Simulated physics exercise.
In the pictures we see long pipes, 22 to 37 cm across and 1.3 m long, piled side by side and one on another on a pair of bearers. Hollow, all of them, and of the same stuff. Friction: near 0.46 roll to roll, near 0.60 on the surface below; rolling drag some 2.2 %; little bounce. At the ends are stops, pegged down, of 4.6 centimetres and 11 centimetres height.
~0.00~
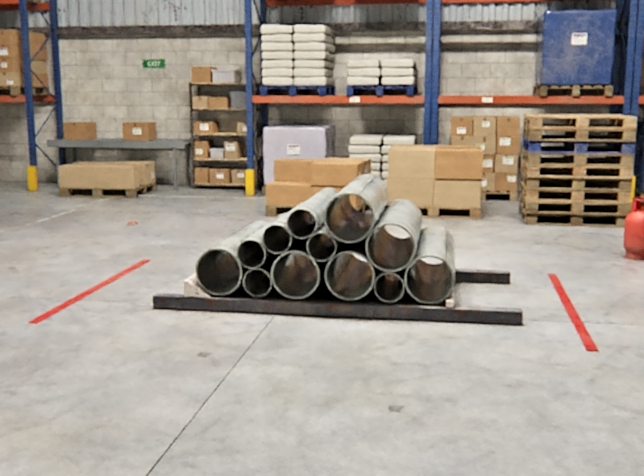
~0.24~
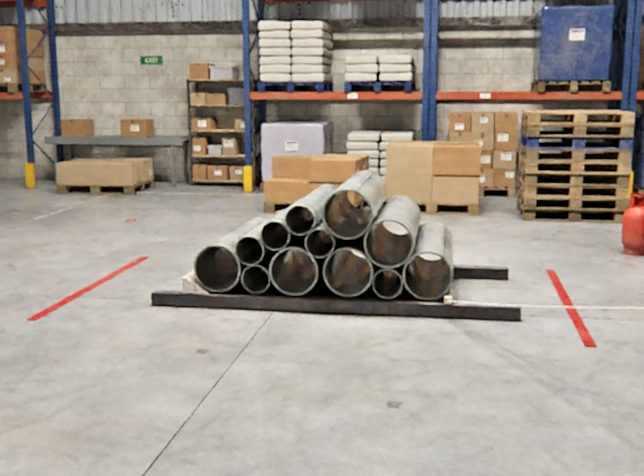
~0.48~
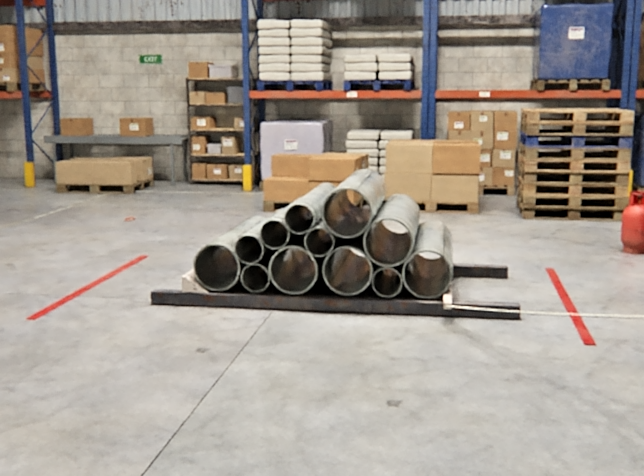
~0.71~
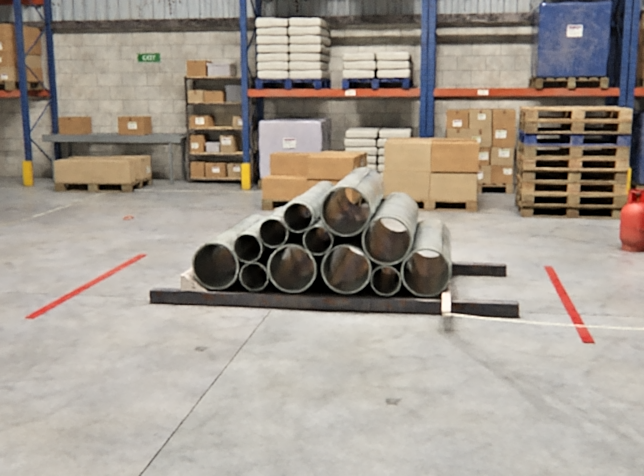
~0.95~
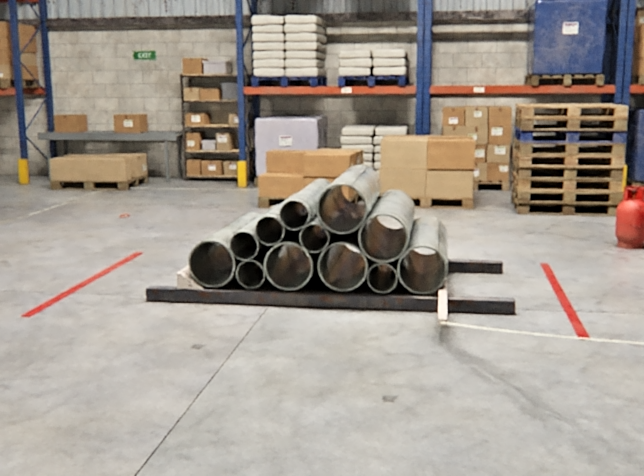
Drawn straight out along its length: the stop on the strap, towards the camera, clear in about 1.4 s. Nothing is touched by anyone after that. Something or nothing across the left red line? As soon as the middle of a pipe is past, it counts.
Left red line: Nothing rolls over it.
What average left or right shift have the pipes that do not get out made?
They move about 30 cm toward the right side, on average.
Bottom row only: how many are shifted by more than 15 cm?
That number comes to 3.
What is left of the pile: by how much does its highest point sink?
Roughly 25 cm lower.
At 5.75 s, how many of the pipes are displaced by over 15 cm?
Count then: 7.
After 2.23 s, 3 now displaced over 15 cm; not one across the red lines; the one last seen at (422, 270) 15 cm right.
After 3.24 s, 7 now displaced over 15 cm; not one across the red lines; the one last seen at (422, 270) 75 cm right and 3.5 cm down.
After 5.75 s, 7 now displaced over 15 cm; 4 across the right red line; the one last seen at (422, 270) rolled far off to the right.
In the end, by 7.6 s, 7 moved over 15 cm; 4 across the right red line; the one last seen at (422, 270) rolled far off to the right; top of the pile 65 cm high, from 89 cm.
